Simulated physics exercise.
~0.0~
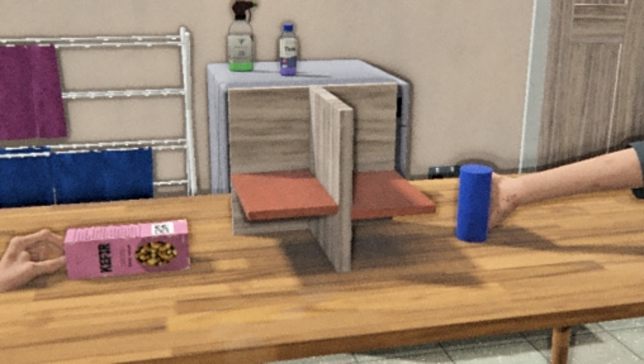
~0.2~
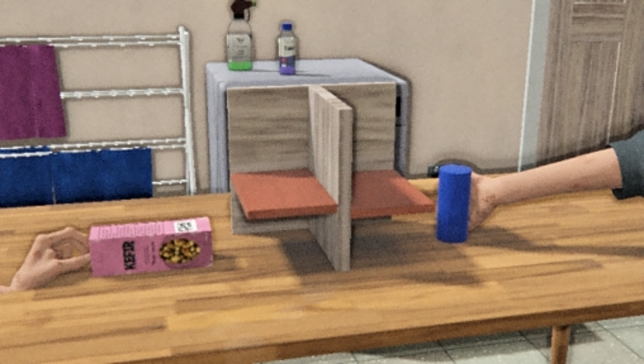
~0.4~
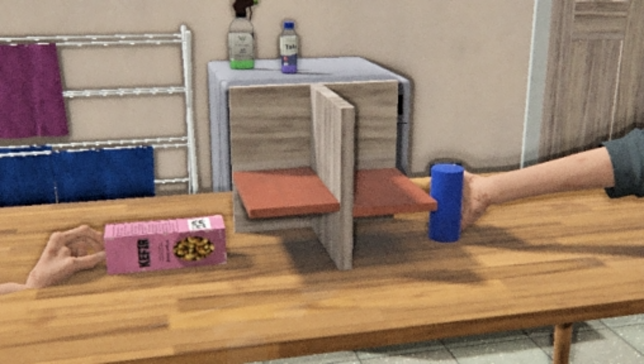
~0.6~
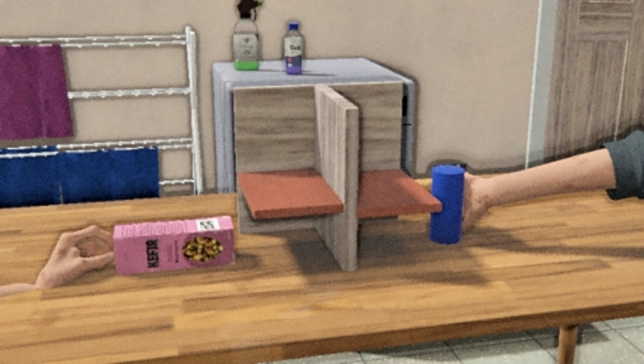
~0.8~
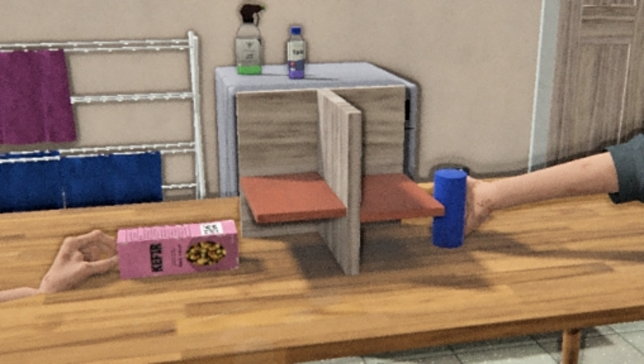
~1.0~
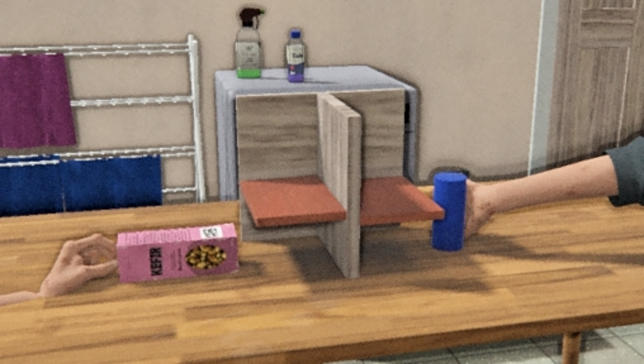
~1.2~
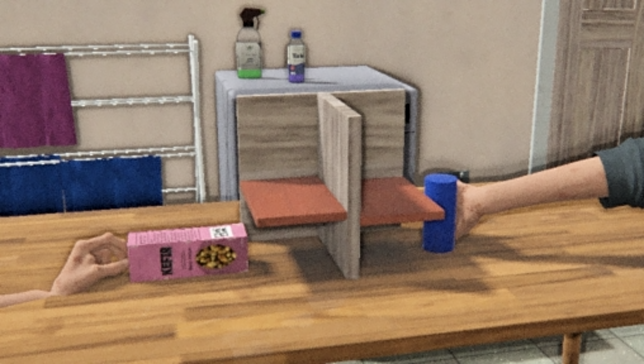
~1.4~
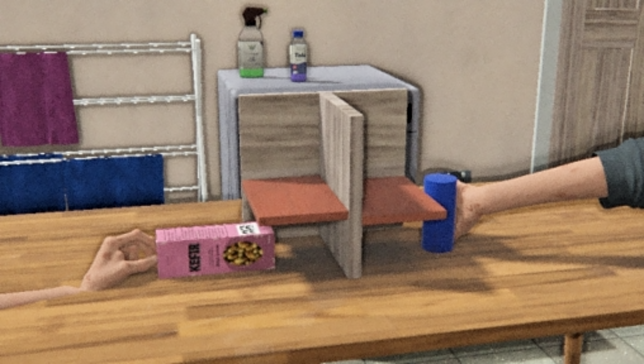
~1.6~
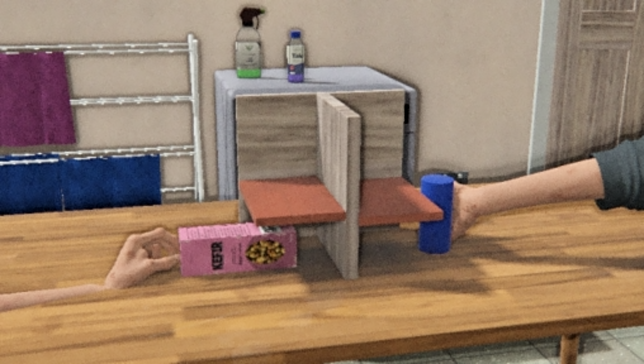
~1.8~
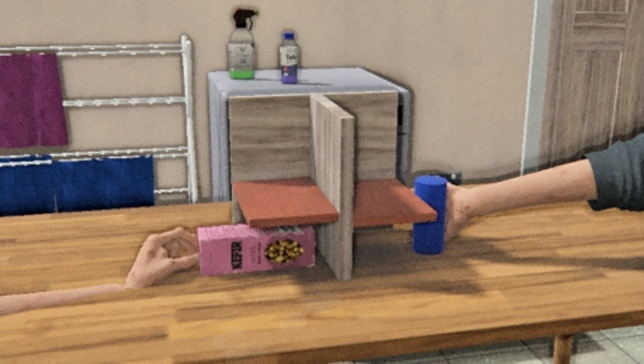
At first, a hand on the left holds a pink carton lying on its side on a wooden table, while another hand on the right grips an upright blue cylinder. Between them stands a small wooden rack with a low reddish shelf on each side. Both hands move their items inward, then nearly pause close to the rack. The left hand then pushes the carton rightward, and it slips beneath the left shelf. On the right, the cylinder comes up against the shelf's edge, its top standing higher than the shelf. By the end, the carton is mostly underneath, while the cylinder remains outside, too tall to fit.
